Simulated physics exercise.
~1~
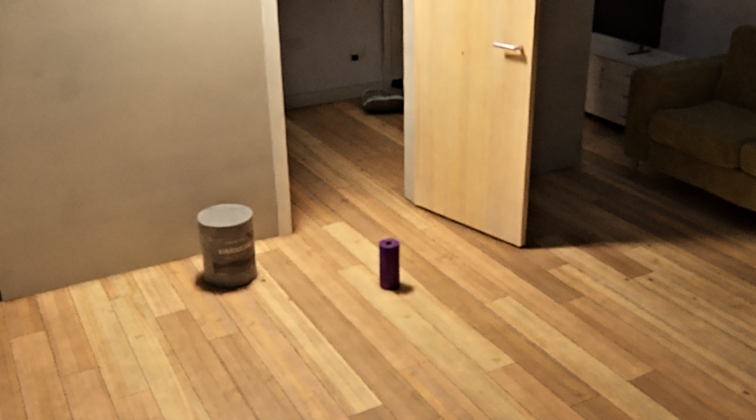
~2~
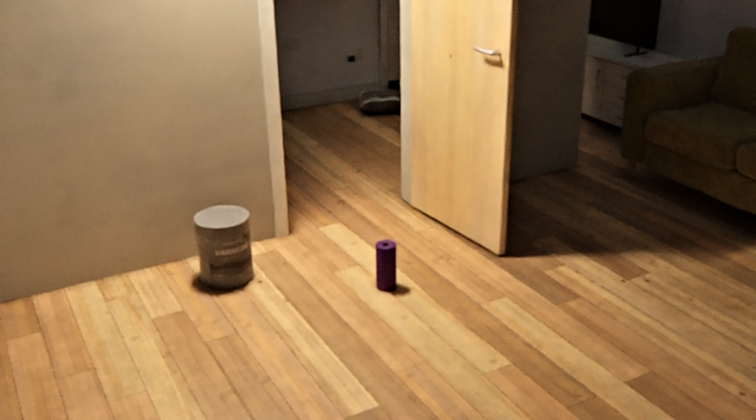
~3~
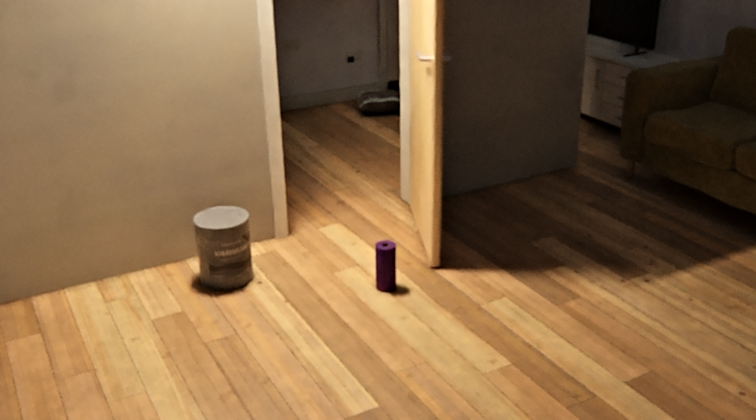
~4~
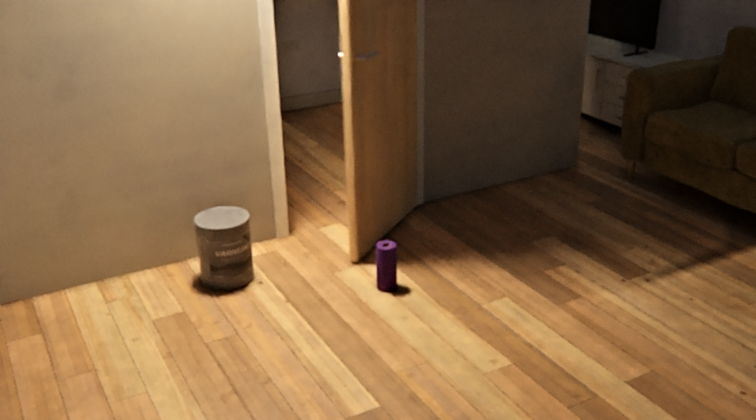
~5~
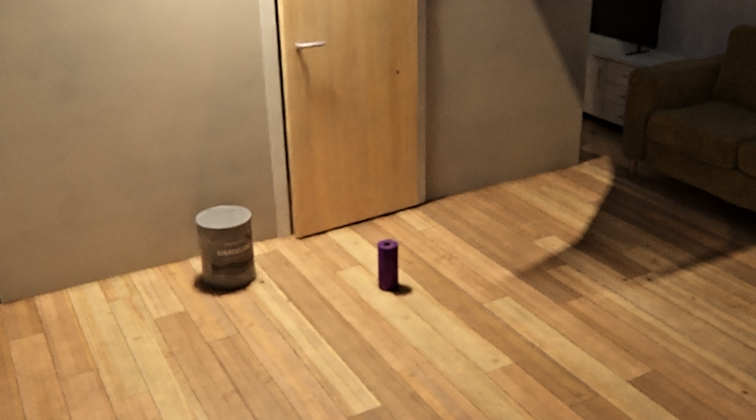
A pale wooden door with a metal handle stands open in a grey wall, seen from slightly above in a dim room with a wood plank floor. A grey pail sits on the floor left of the doorway, a small purple roll stands near the centre, and a brown sofa is at the far right. The door swings toward the viewer and round to the left, turning edge-on. It carries on behind the purple roll without disturbing it, narrowing the opening. Finally it fills the doorway and rests shut, with the pail and roll still in place.
